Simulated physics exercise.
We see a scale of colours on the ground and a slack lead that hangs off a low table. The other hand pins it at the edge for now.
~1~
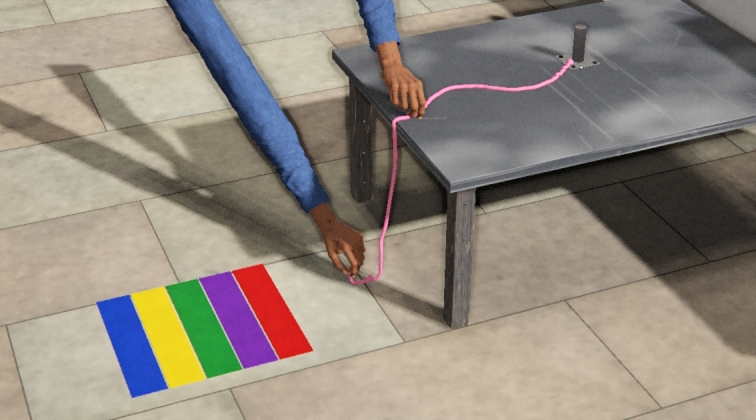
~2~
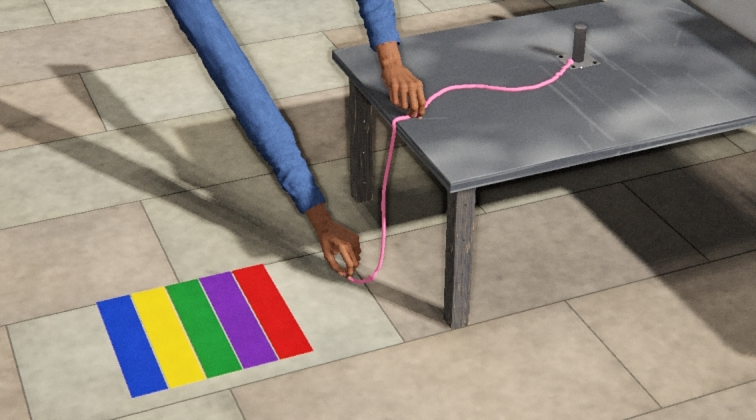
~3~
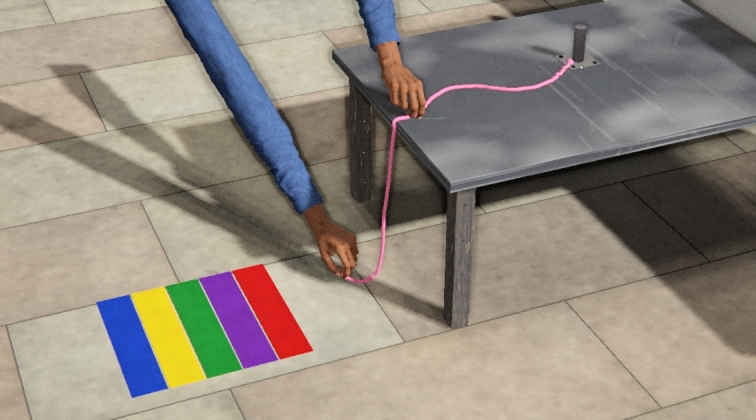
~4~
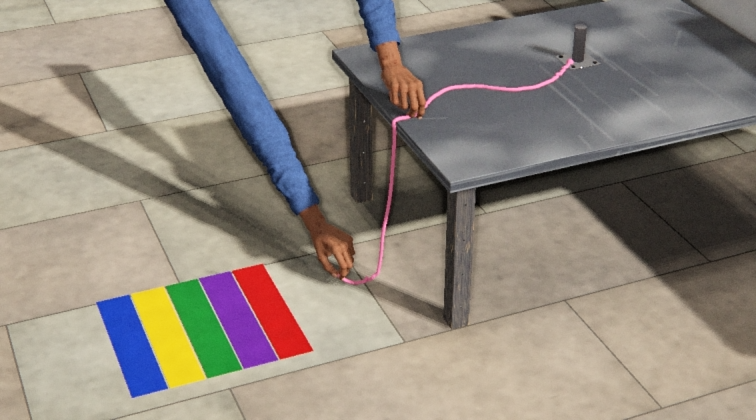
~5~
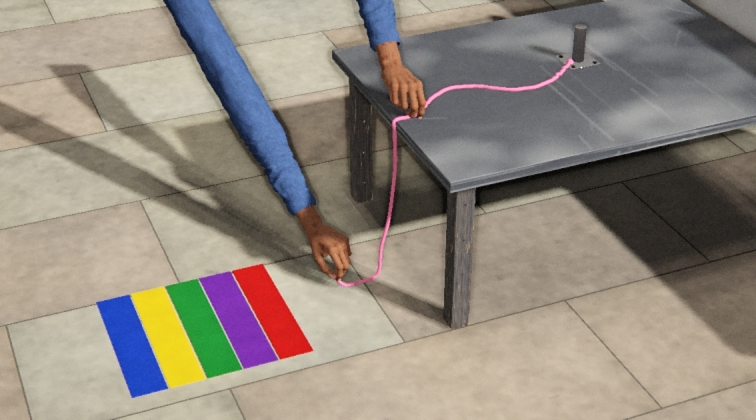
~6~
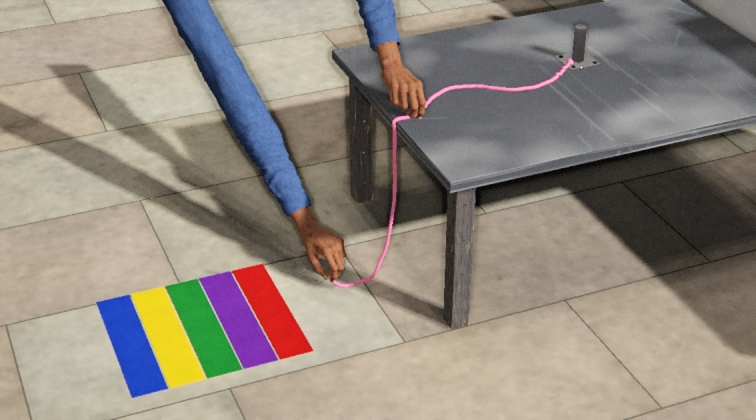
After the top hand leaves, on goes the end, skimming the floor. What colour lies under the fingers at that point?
Green.
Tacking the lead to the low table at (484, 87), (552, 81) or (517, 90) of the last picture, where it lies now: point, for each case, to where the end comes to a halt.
In order of the tries: About (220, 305), about (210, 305), about (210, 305).
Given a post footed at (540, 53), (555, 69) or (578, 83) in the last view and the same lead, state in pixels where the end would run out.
Roughly (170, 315), (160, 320) and (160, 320), try by try.
Soon after, end near (251, 297); over red.
Then, end near (217, 305); over purple.
At full stretch, end near (197, 310); over green. The green one.
